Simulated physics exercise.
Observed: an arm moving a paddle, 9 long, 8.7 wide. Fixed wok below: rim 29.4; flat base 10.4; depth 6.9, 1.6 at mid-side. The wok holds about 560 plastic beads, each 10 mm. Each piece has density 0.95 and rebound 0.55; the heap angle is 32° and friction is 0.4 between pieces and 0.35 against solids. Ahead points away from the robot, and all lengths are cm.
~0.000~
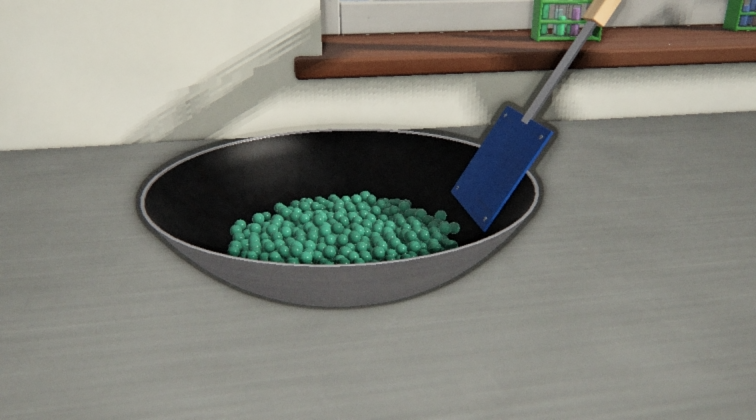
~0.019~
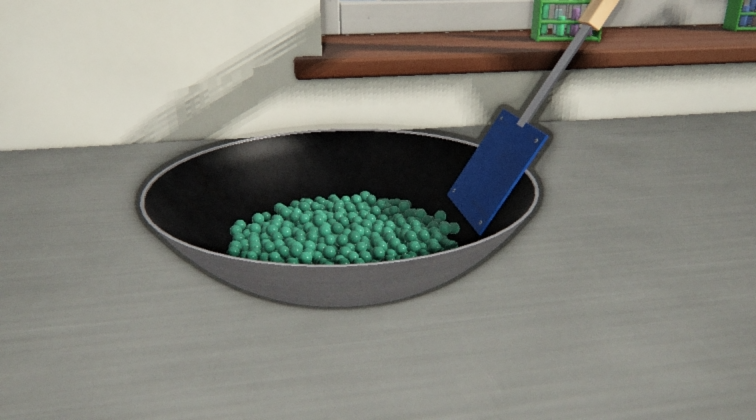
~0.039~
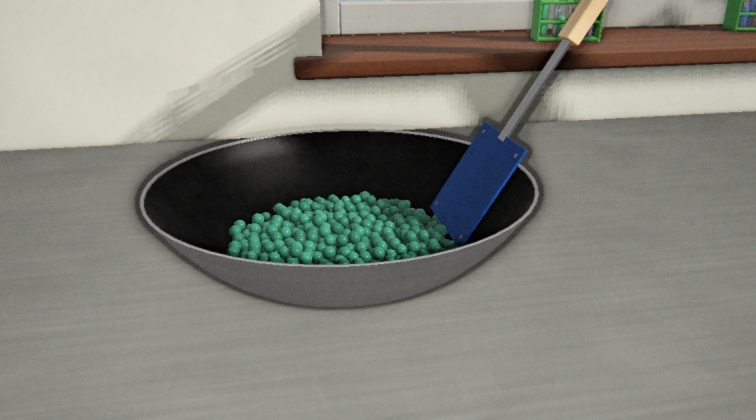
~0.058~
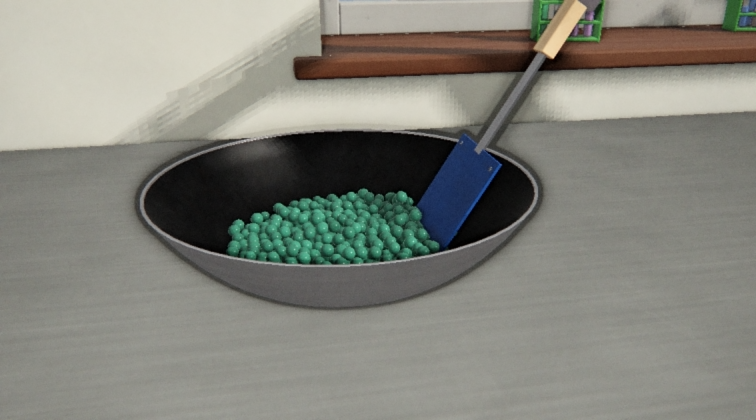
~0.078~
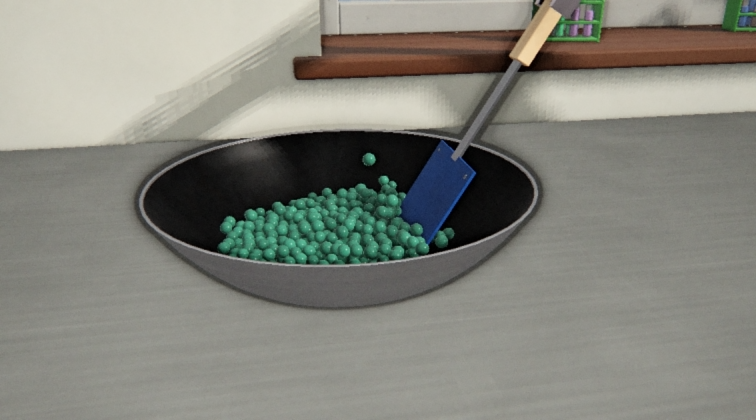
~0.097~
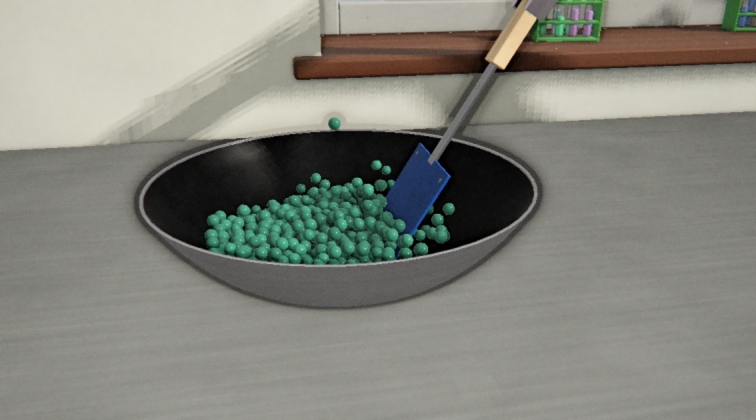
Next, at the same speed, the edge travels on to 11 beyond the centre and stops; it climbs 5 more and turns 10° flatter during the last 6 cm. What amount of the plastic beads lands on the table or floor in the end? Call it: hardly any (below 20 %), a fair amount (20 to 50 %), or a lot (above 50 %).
A fair amount.
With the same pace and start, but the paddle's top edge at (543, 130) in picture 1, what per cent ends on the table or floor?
Around 25 percent ends up on the table or floor.
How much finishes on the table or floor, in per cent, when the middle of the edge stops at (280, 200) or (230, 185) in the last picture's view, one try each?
Roughly 5 and 15 per cent.
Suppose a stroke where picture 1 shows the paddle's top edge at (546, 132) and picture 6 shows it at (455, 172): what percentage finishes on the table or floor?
It comes to something like 25 %, give or take.
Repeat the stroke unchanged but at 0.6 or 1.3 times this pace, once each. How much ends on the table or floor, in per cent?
The two tries give roughly 15 and 35 in a hundred.
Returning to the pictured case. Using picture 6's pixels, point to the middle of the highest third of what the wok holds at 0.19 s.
Centre: Roughly (232, 209) in the last picture.
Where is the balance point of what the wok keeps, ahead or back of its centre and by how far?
Offset forward: Around 3.0 cm.
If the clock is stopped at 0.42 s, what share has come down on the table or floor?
About 5 per cent.
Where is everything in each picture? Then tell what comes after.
In the first frame, paddle top edge at (529, 118), sloping 58°; upper third of the load around (342, 232), from x 235 to 455, top at y 195; 563 in the wok.
In the second frame, paddle top edge at (524, 121), sloping 58°; upper third of the load around (342, 232), from x 235 to 455, top at y 195.
In the third frame, paddle top edge at (505, 135), sloping 58°; upper third of the load around (342, 233), from x 235 to 455, top at y 195.
In the fourth frame, paddle top edge at (481, 148), sloping 58°; upper third of the load around (348, 231), from x 230 to 450, top at y 195.
In the fifth frame, paddle top edge at (458, 155), sloping 58°; upper third of the load around (344, 228), from x 225 to 450, top at y 160.
In the sixth frame, paddle top edge at (434, 158), sloping 58°; upper third of the load around (333, 225), from x 210 to 450, top at y 125; 563 in the wok.
After 0.14 s, sloping 58°, highest piece 17 above the table; 562 in the wok, 1 on the blade or in flight.
After 0.19 s, sloping 55°, highest piece 21 above the table; 562 in the wok, 1 on the blade or in flight.
After 0.42 s, sloping 48°, highest piece 22 above the table; 402 in the wok, 34 on the table or floor, 127 on the blade or in flight.
After 1.47 s, sloping 48°, highest piece 5 above the table; 402 in the wok, 161 on the table or floor.
At rest, 402 in the wok, 161 on the table or floor. That is 29 % on the table or floor.
